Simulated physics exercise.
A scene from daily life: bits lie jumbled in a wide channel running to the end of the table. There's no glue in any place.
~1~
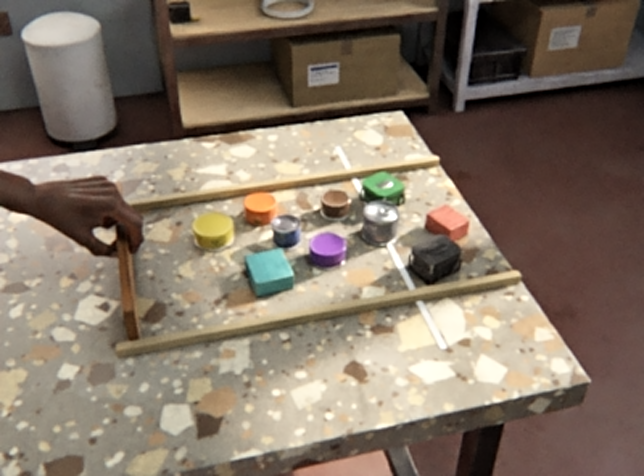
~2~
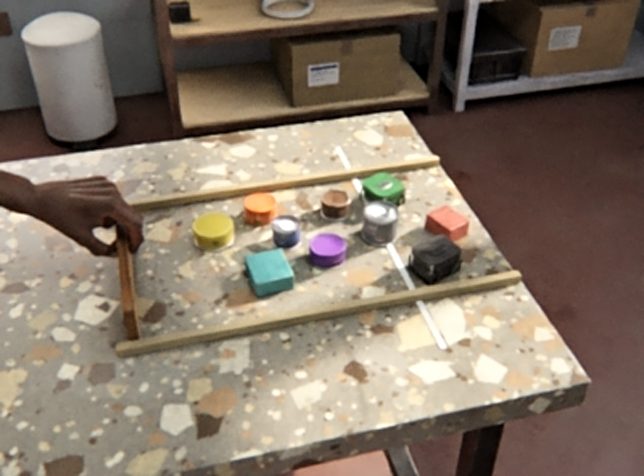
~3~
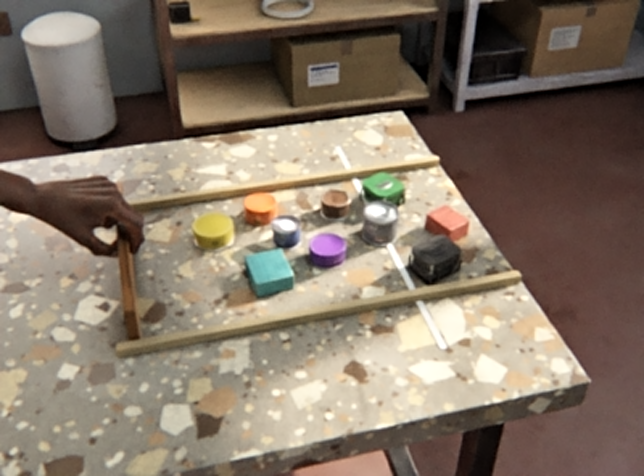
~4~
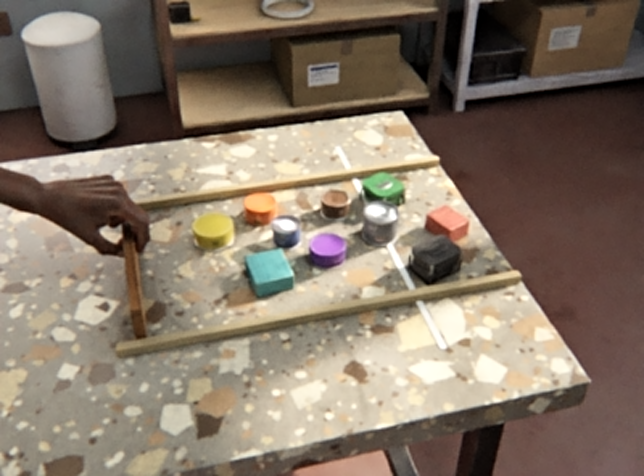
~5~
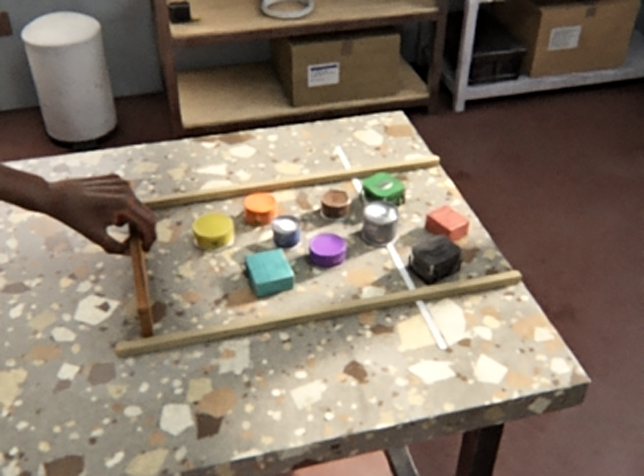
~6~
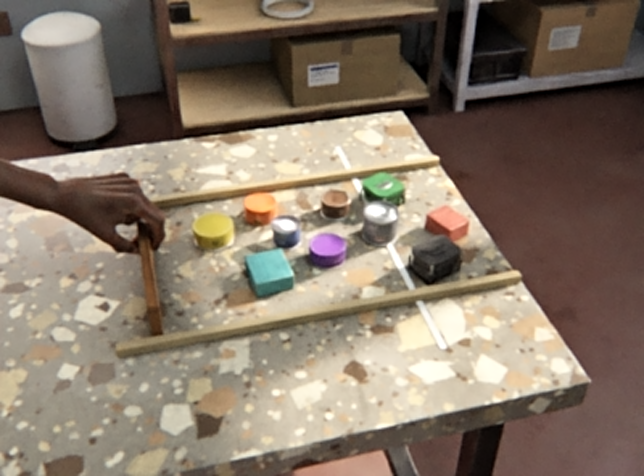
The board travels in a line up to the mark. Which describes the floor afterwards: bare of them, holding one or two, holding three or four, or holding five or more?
The floor is bare of them.
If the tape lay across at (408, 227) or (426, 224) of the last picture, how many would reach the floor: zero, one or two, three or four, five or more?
Taking the two places in turn, it's one or two; one or two.
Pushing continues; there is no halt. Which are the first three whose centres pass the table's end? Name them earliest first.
Sequence: 1) red block, 2) green case, 3) purple pot.
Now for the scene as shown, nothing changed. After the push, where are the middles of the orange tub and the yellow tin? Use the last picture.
In the last picture the orange tub sits around (377, 186) and the yellow tin around (392, 206).
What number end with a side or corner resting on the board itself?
It is in contact with 4.
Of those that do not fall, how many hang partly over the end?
It's 0.
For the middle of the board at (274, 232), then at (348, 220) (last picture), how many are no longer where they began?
First 5, then 8.
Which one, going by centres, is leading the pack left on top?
The red block.
Soon after, none off yet; red block at rest near (447, 224); black case at rest near (435, 259); green case at rest near (383, 193).
At rest, the number that fall off is zero.
